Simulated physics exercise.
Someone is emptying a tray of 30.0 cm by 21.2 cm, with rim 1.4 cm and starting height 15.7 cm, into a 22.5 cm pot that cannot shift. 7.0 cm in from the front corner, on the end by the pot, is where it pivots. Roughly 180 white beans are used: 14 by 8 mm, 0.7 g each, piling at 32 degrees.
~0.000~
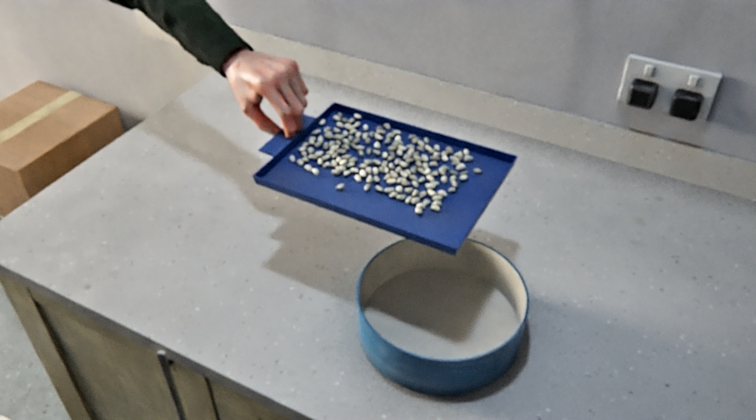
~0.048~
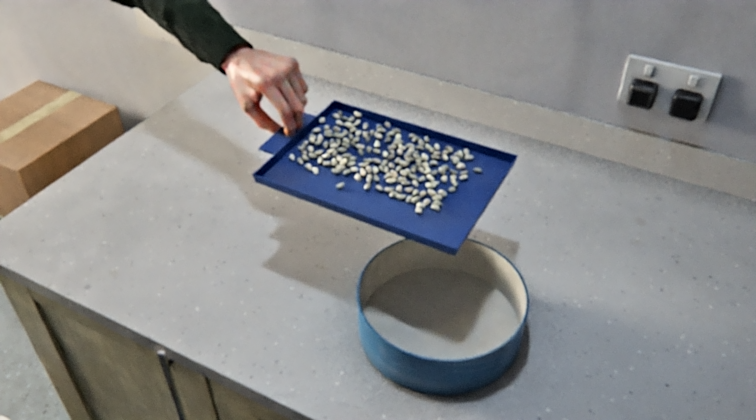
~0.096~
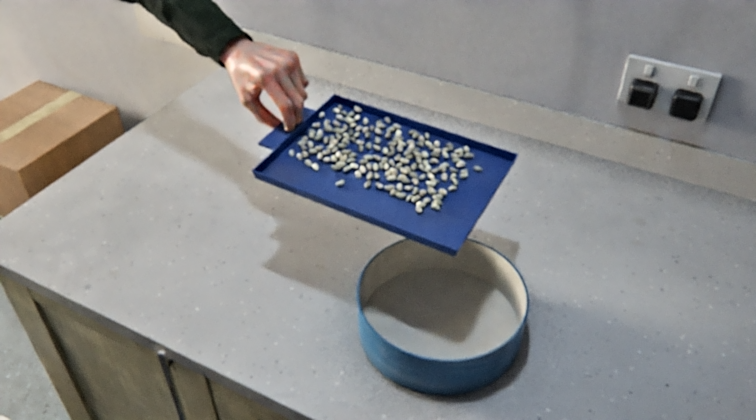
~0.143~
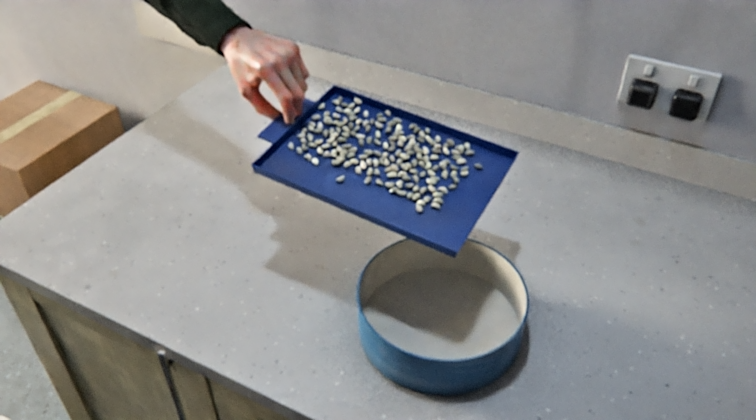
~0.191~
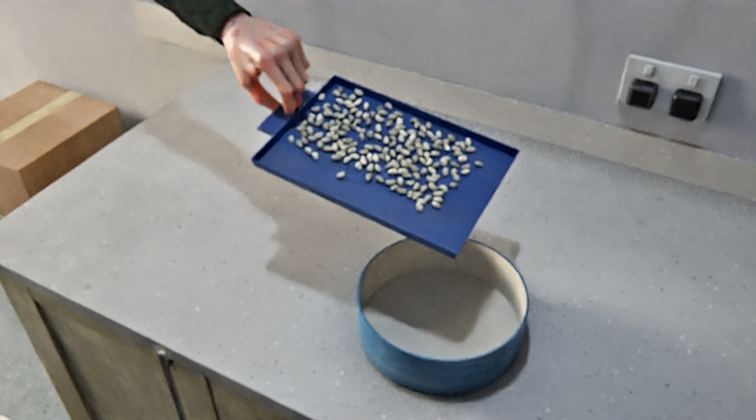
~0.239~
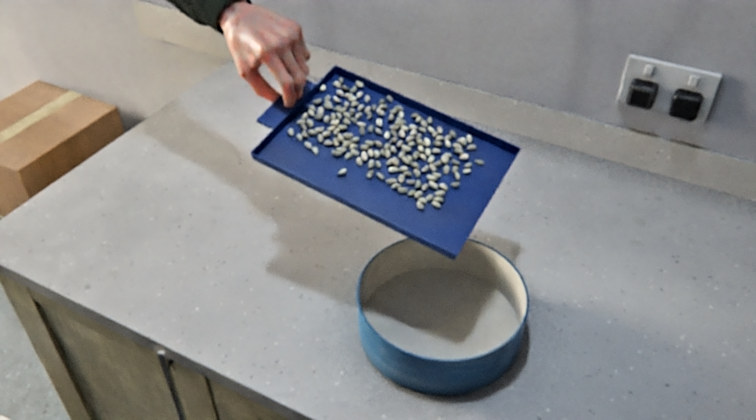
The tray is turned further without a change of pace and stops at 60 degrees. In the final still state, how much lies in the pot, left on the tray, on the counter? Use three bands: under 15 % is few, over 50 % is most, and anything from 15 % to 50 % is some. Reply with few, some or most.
Pot: Most, left on the tray: Some, counter: Few.
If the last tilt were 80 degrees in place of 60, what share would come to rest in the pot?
That would give about 95 per cent.
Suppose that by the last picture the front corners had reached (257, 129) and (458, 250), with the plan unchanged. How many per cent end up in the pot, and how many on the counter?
Per cent by place - pot 25, counter 35.
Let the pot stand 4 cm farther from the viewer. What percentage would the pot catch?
60 %.
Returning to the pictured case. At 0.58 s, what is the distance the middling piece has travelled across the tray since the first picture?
5 cm.
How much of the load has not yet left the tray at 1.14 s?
About 45 per cent.
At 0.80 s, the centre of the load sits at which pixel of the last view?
Approximately (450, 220) in the last view.
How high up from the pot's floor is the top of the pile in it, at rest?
Roughly 1.5 cm.
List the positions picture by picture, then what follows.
The first picture shows tray tilt 0 degrees, front corners at (255, 175) and (456, 247); middle of the pieces at (385, 156); pot at (442, 291).
The second picture shows tray tilt 1 degrees, front corners at (255, 174) and (456, 247); middle of the pieces at (385, 155).
The third picture shows tray tilt 3 degrees, front corners at (254, 170) and (456, 248); middle of the pieces at (385, 151).
The fourth picture shows tray tilt 6 degrees, front corners at (254, 164) and (456, 250), lowest corner right front; middle of the pieces at (386, 146).
The fifth picture shows tray tilt 9 degrees, front corners at (253, 158) and (456, 252), lowest corner right front; middle of the pieces at (386, 141).
The sixth picture shows tray tilt 12 degrees, front corners at (253, 152) and (456, 253), lowest corner right front; middle of the pieces at (387, 136); pot at (442, 291). Its pace works out near 70 degrees a second.
Then, at 0.58 s, tilt 36 degrees; the tray holds 100 %, the pot 0 %.
Then, at 0.80 s, tilt 51 degrees; the tray holds 100 %, the pot 0 %.
After 1.14 s, tilt 60 degrees; the tray holds 45 %, the pot 55 %.
In the end, at 2.1 s, pot 60 %, tray 40 %, counter 0 %.
